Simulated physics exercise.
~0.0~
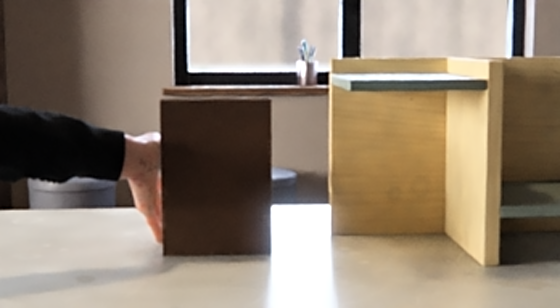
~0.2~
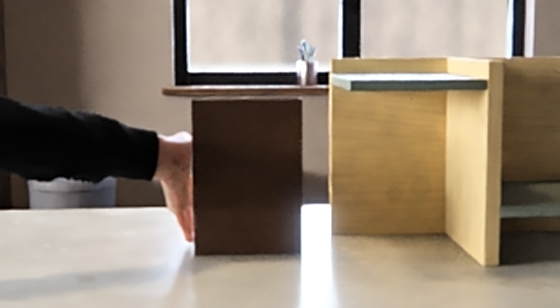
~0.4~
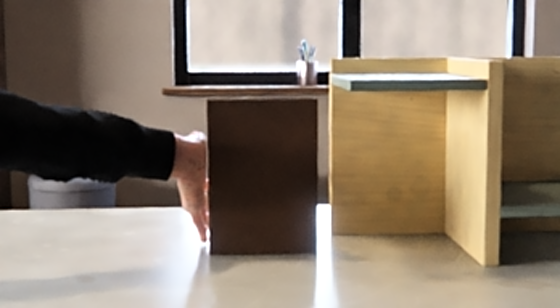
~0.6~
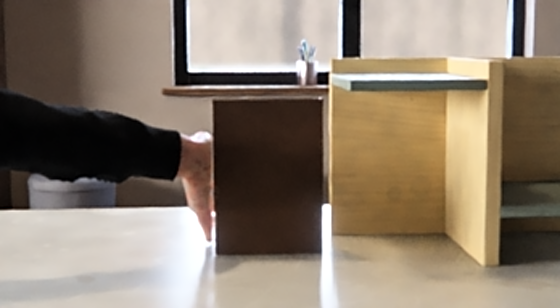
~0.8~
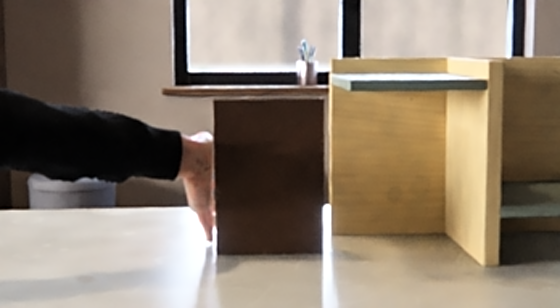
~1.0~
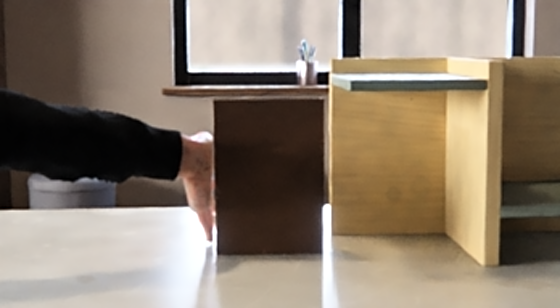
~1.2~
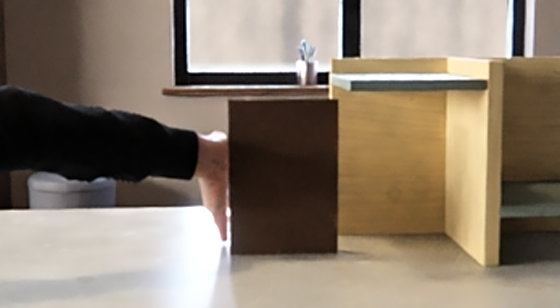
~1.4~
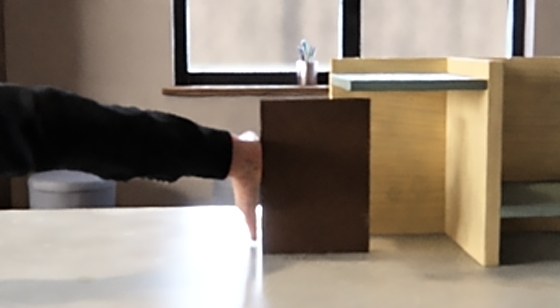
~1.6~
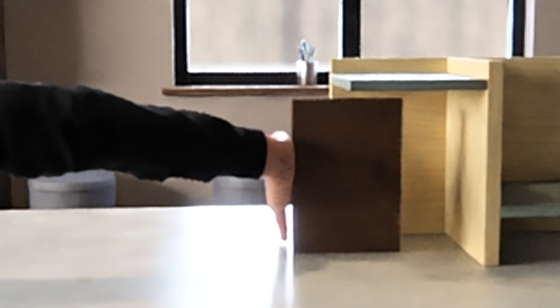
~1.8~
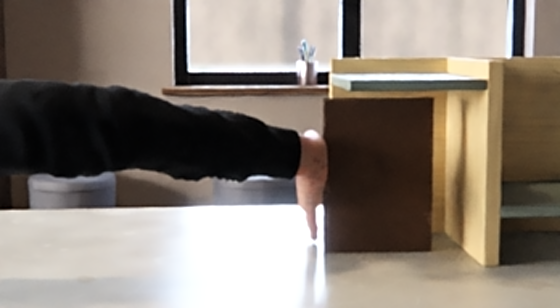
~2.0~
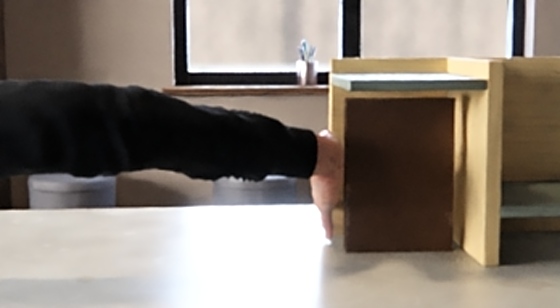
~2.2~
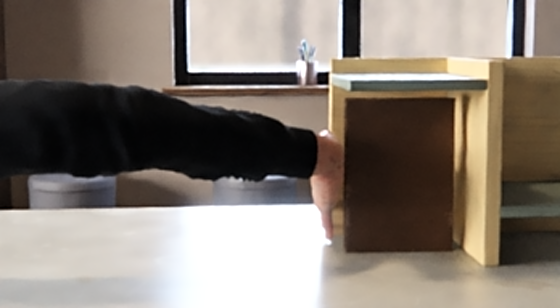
At first, a hand in a black sleeve rests against the left side of an upright brown book on a pale tabletop, with a low wooden shelf standing to the right. The hand pushes the book steadily rightward, then both pause for a moment short of the shelf. The push resumes, and the book slides up to the opening, still upright. It passes beneath the grey-green board, clearing its underside. Finally, the book comes to rest under the board, with the hand still against its left edge and the shelf unmoved.
